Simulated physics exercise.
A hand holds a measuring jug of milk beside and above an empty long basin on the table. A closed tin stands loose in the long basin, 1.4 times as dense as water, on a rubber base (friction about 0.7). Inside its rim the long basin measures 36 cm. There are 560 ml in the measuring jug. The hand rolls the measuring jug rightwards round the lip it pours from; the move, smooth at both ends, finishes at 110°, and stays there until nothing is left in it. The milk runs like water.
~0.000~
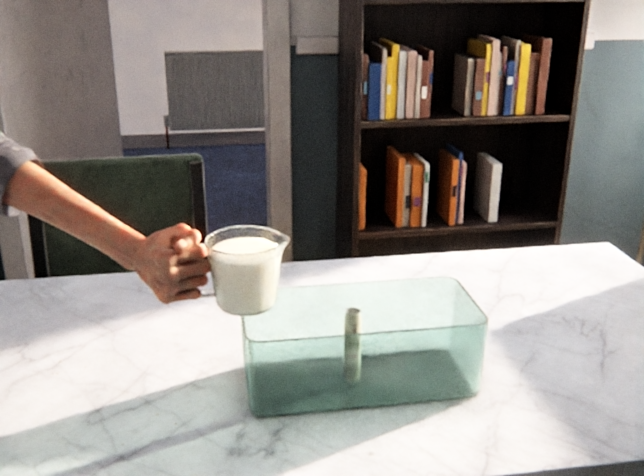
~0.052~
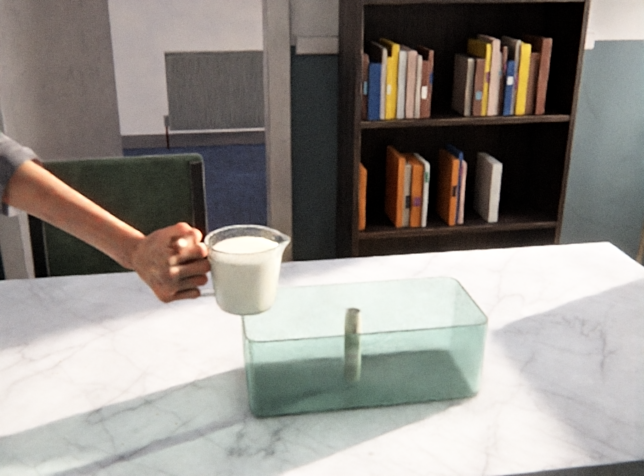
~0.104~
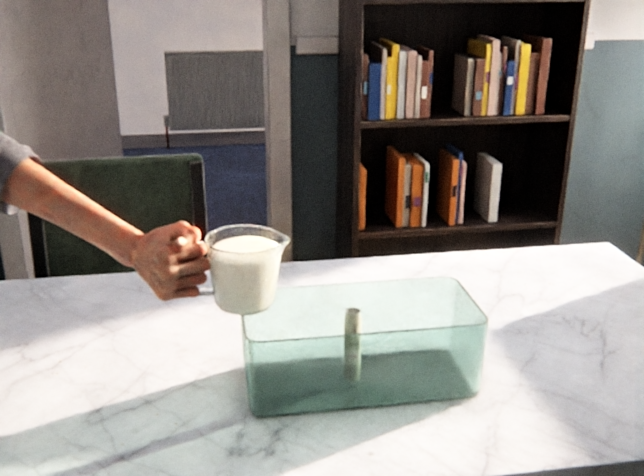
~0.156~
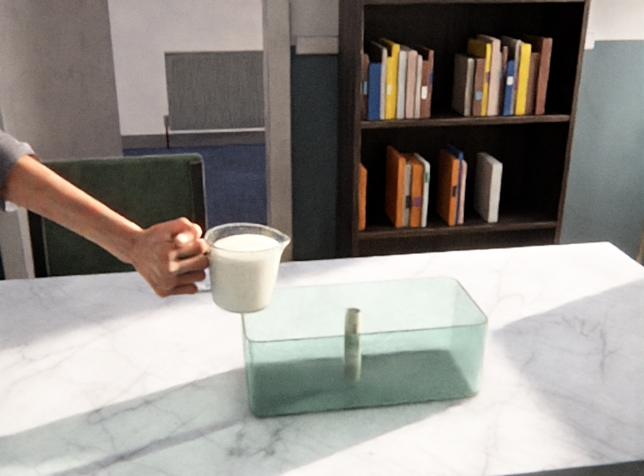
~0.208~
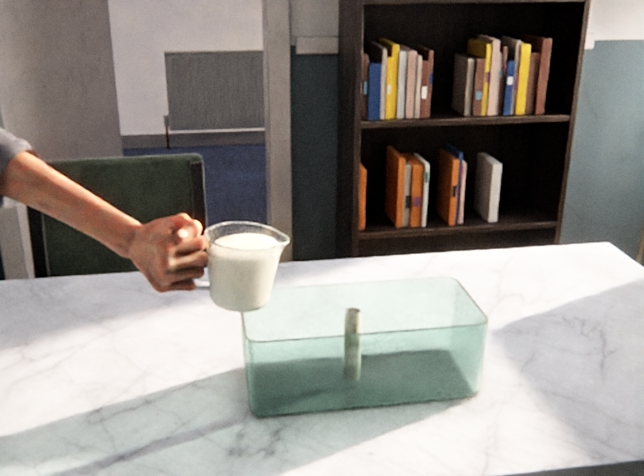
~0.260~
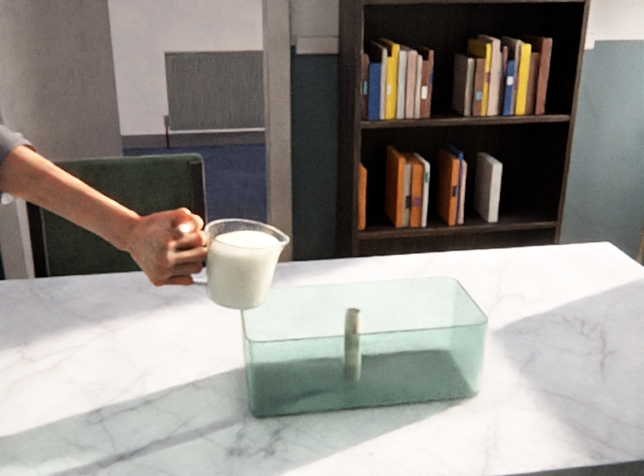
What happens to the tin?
The tin topples.
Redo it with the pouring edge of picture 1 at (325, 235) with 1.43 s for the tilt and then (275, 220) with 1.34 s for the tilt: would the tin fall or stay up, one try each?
First it remains upright; then it falls.
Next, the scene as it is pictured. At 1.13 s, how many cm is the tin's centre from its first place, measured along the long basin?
Some 5 cm.
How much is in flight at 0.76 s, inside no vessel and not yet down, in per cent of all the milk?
Near 18 in a hundred.
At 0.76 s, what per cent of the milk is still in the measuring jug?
Some 76 per cent.
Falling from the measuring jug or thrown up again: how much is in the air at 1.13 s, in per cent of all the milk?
Near 24 in a hundred.
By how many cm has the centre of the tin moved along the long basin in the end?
Some 8.0 cm.
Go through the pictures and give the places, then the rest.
In the first picture, it leans 0°; its right rim is at (289, 238); the milk meets the walls at (209, 250) and (280, 246); the long basin's rim runs from (243, 316) to (472, 300); the tin's top is at (353, 314).
In the second picture, it leans 0°; its right rim is at (289, 238); the milk meets the walls at (209, 250) and (280, 246).
In the third picture, it leans 1°; its right rim is at (289, 238); the milk meets the walls at (209, 250) and (279, 245).
In the fourth picture, it leans 3°; its right rim is at (289, 238); the milk meets the walls at (209, 249) and (279, 244).
In the fifth picture, it leans 6°; its right rim is at (289, 239); the milk meets the walls at (208, 247) and (280, 243).
In the sixth picture, it leans 9°; its right rim is at (289, 239); the milk meets the walls at (208, 245) and (280, 240).
Then, 0.76 s in, the tilt is 61° and 76 per cent is still to pour; the tin stands where it began.
Then, 1.13 s in, the tilt is 98° and 16 per cent is still to pour; the tin leans 45°.
Then, 1.51 s in, the tilt is 110° and 0 per cent is still to pour; the tin lies on its side.
Then, 1.93 s in, the tilt is 110° and 0 per cent is still to pour; the tin lies on its side.
Finally, the tin lies on its side.
